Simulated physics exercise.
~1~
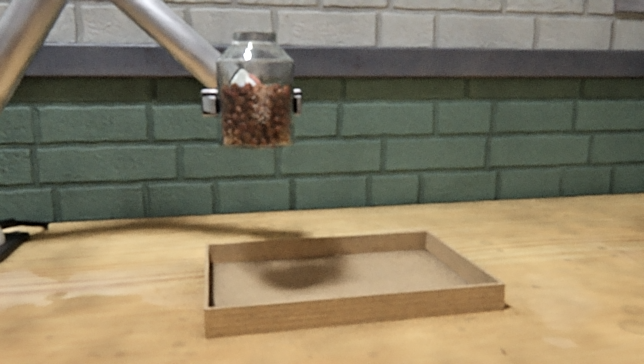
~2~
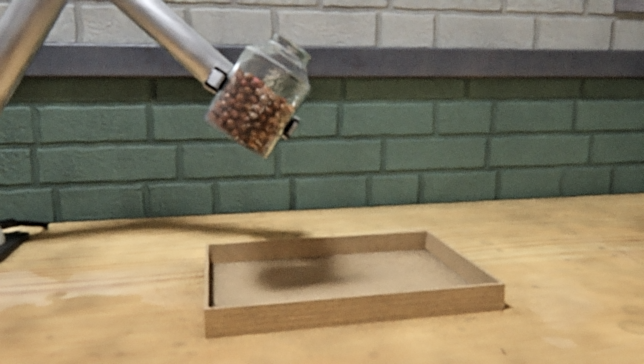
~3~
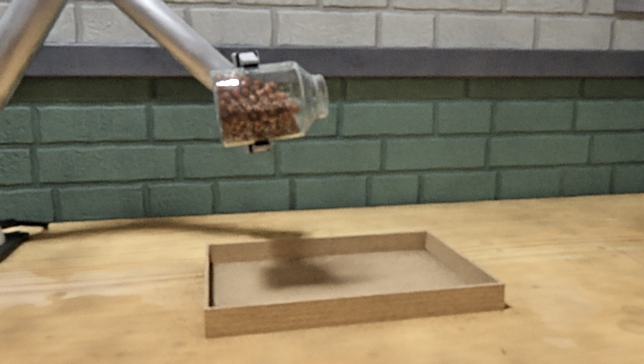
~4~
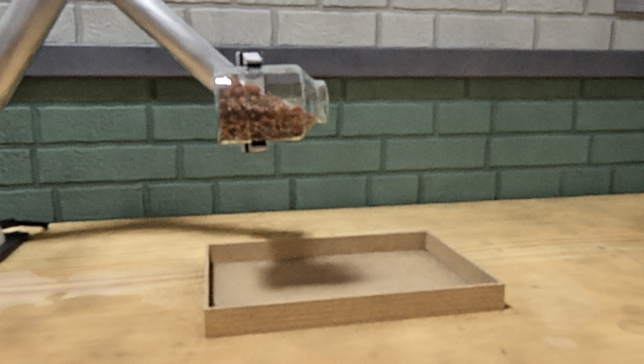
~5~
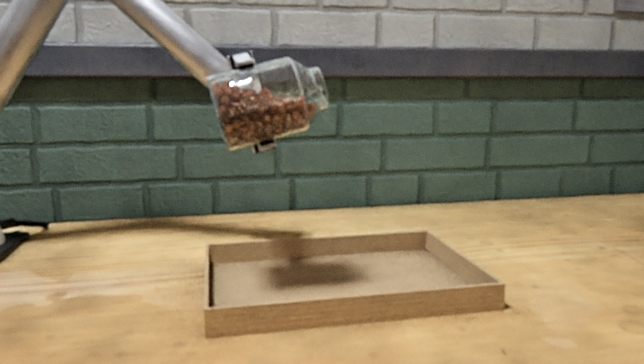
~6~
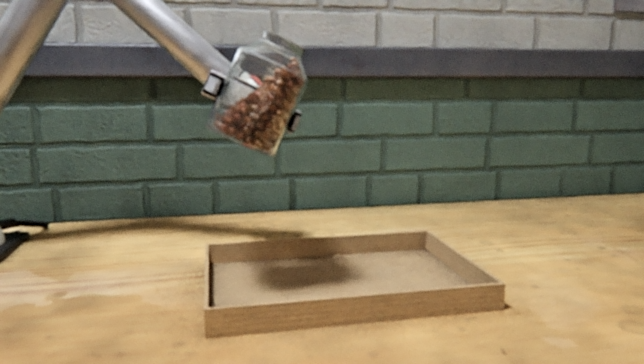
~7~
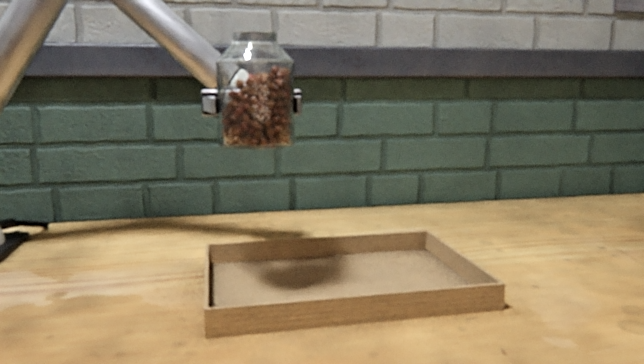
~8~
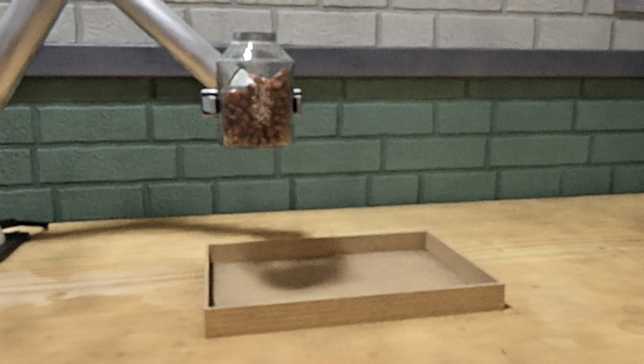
A silvery robotic arm reaches in from the upper left, gripping a clear jar partly filled with reddish-brown beads, seen from a still view in front of a wooden table. Below the jar sits a shallow, empty brown tray, and behind is a brick wall, green below a dark ledge and pale grey above. The arm tips the jar to the right until it lies on its side, and the beads slide toward the neck. None fall out. The arm then swings the jar back upright, with the beads settled inside and the tray still empty.
